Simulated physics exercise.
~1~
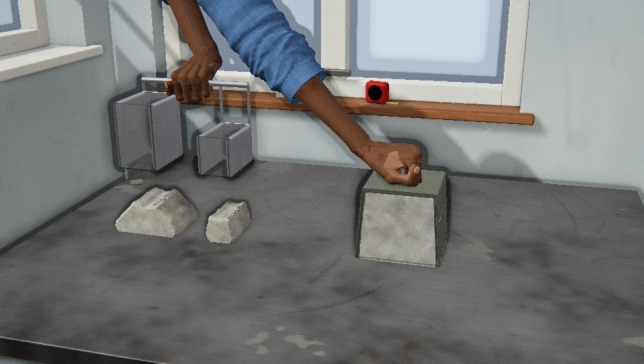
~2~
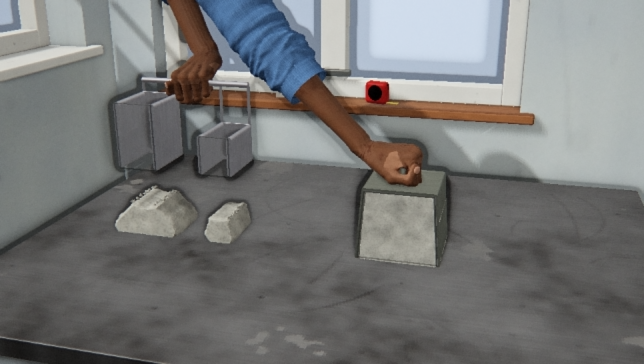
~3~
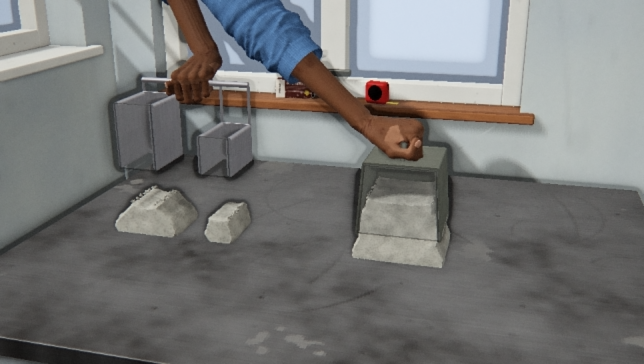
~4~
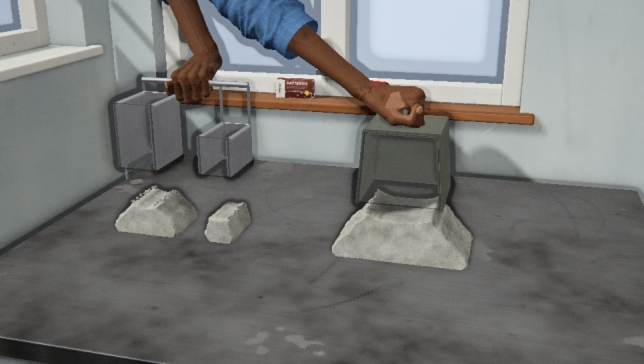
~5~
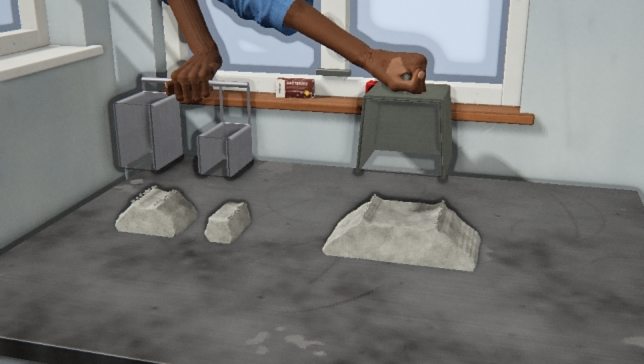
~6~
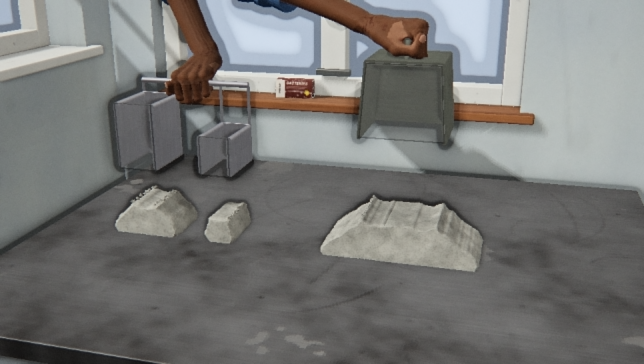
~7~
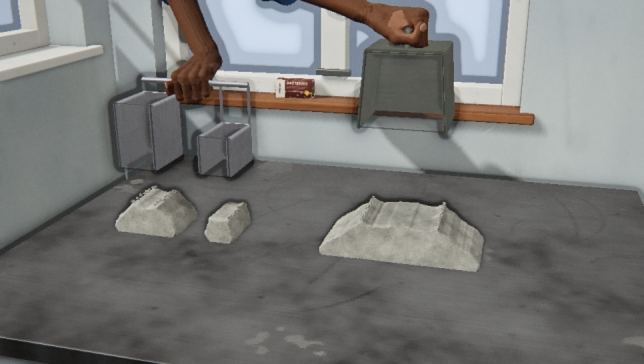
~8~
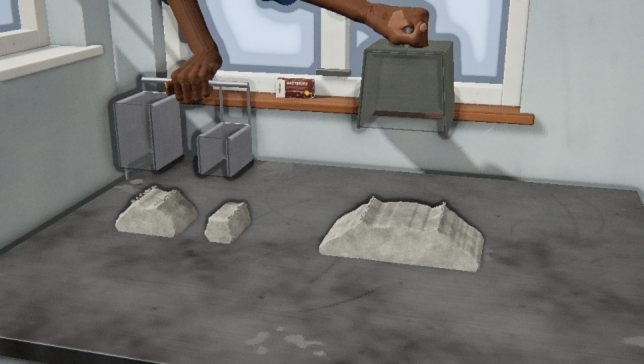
The video shows a hand lifting an upturned container straight up off a grey paste on a table, beside two smaller lumps. The paste slumps and spreads into a wide, low mound with a ridged top, and the hand finally holds the container still above it.
